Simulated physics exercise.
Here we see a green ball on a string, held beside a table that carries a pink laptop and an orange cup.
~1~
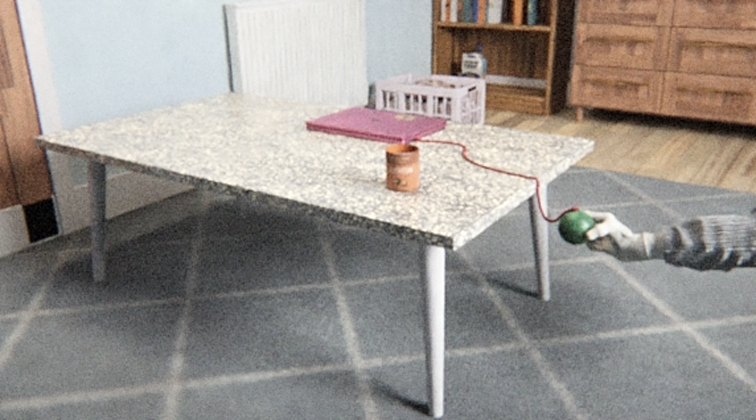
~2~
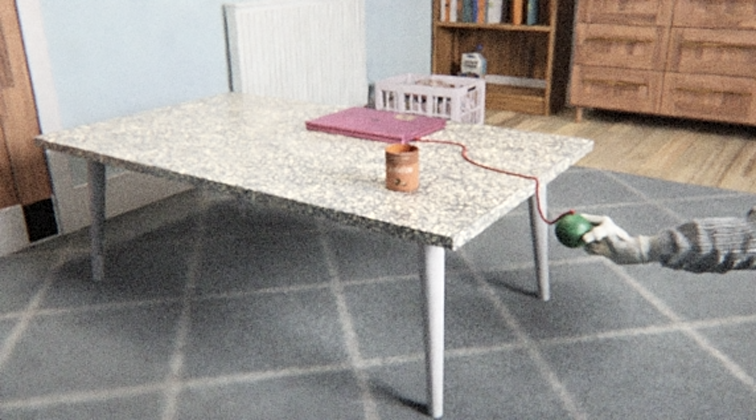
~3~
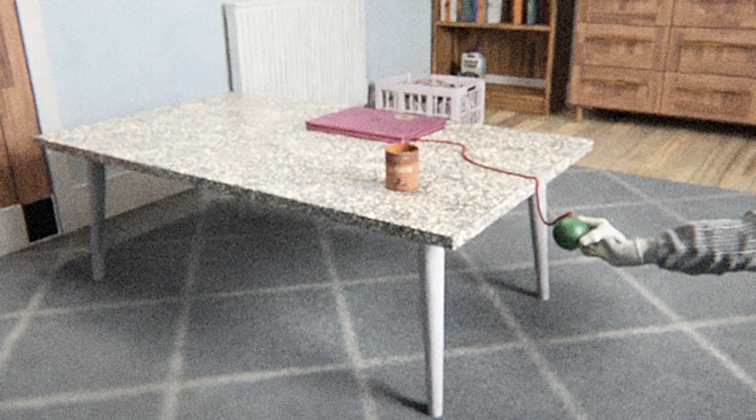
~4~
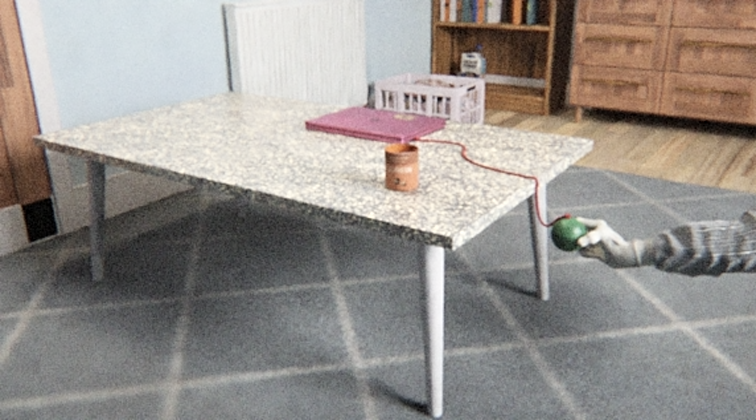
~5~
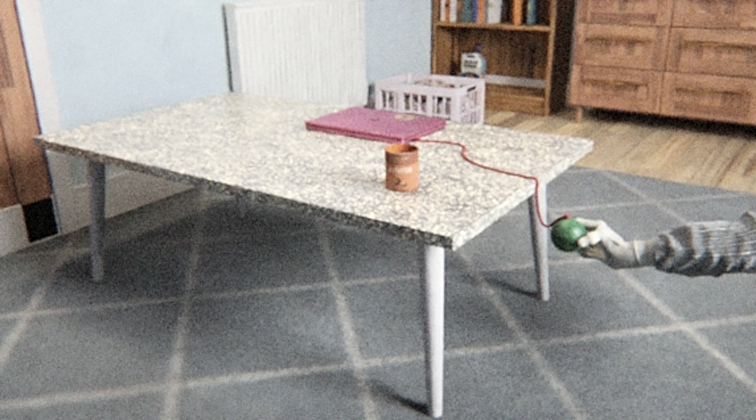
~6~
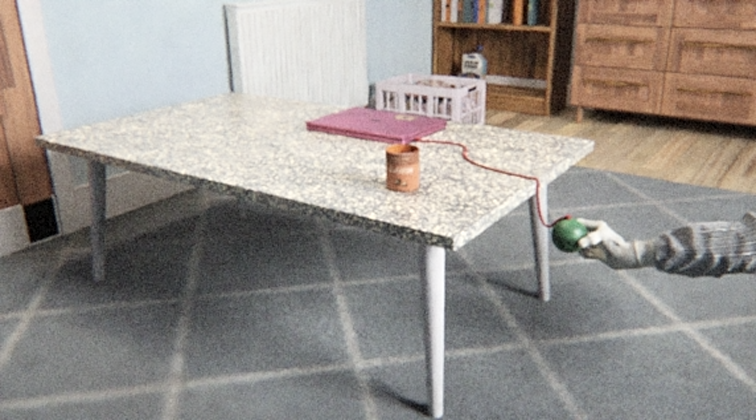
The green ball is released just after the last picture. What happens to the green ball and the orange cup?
The green ball stays suspended; the orange cup stays put.
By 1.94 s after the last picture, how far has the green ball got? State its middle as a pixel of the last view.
By that time: (584, 286).
Then, 0.42 s after the last picture, ball below the edge near (512, 271); laptop unmoved; cup unmoved.
Then, 1.10 s after the last picture, ball below the edge near (580, 285); laptop unmoved; cup unmoved.
Then, 1.94 s after the last picture, ball below the edge near (584, 286); laptop unmoved; cup unmoved.
At rest, ball below the edge near (526, 265); laptop unmoved; cup unmoved. The green ball hangs in the air and the orange cup remains where it stands.
